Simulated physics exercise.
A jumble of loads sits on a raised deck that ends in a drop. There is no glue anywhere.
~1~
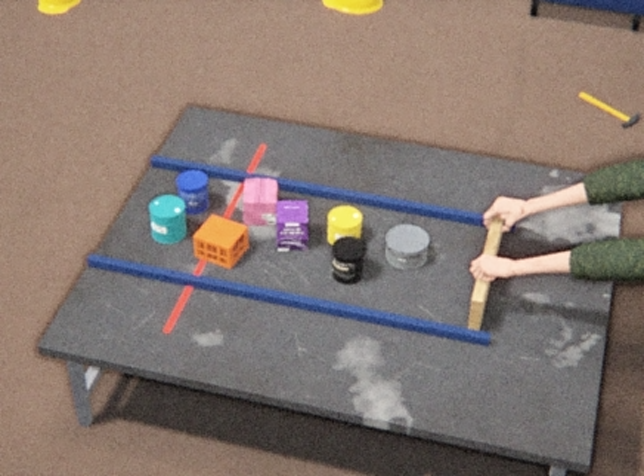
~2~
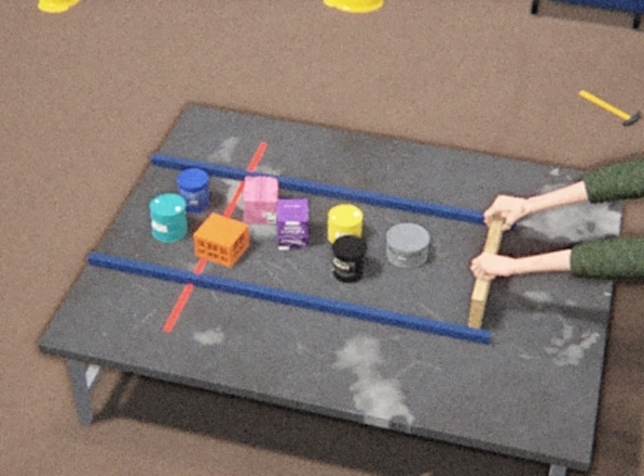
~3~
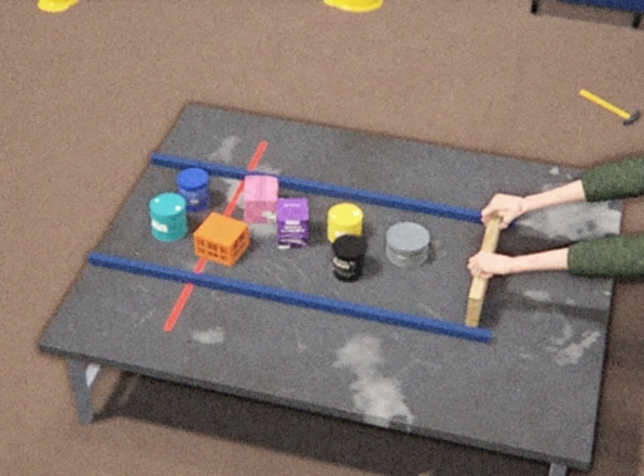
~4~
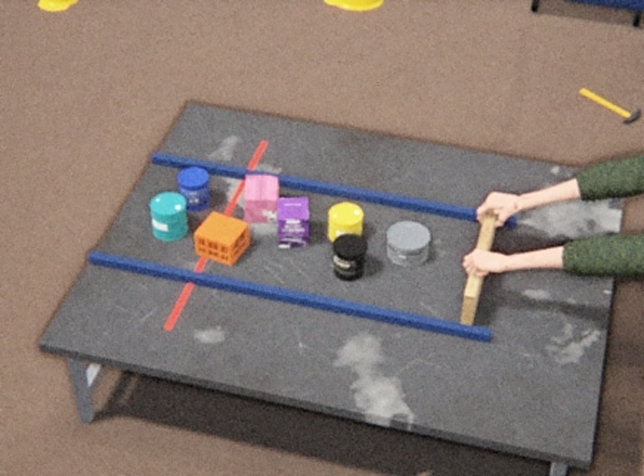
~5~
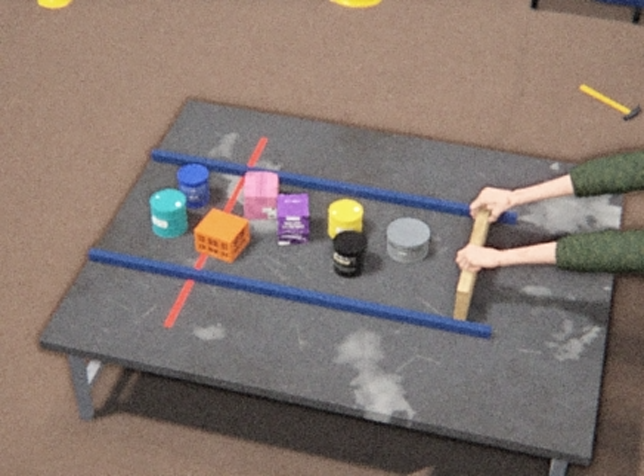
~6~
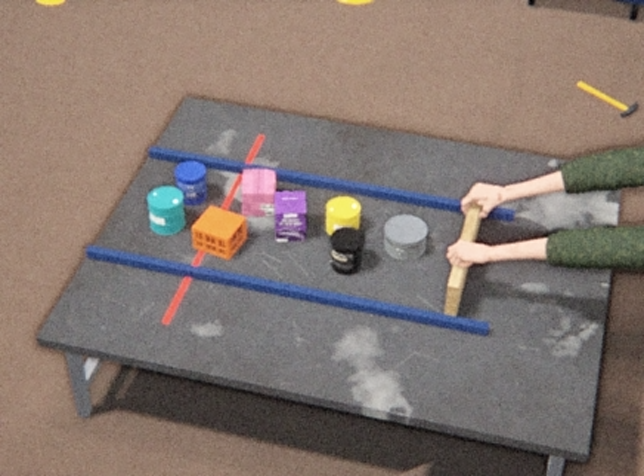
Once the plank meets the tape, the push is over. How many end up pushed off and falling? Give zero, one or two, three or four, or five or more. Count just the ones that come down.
Looks to me like the count going over is not a single one.
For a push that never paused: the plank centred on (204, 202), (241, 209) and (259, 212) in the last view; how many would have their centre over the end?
0, 0 and 0.
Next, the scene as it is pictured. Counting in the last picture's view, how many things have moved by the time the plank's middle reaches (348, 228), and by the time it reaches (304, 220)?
At first I count 4, and then 6.
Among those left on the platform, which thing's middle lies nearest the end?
Turquoise canister.
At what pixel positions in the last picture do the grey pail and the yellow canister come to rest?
First (203, 201), then (219, 178).
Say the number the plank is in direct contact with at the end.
I count 3 of them.
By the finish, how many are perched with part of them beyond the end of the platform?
That comes to 0 of them.
Soon after, none off yet; turquoise canister at rest near (167, 211); blue pail at rest near (192, 184); orange crate at rest near (220, 233).
After that, none off yet; turquoise canister at rest near (167, 211); blue pail at rest near (192, 184); orange crate displaced about its own width near (193, 241).
In the end, the number that fall off is zero.
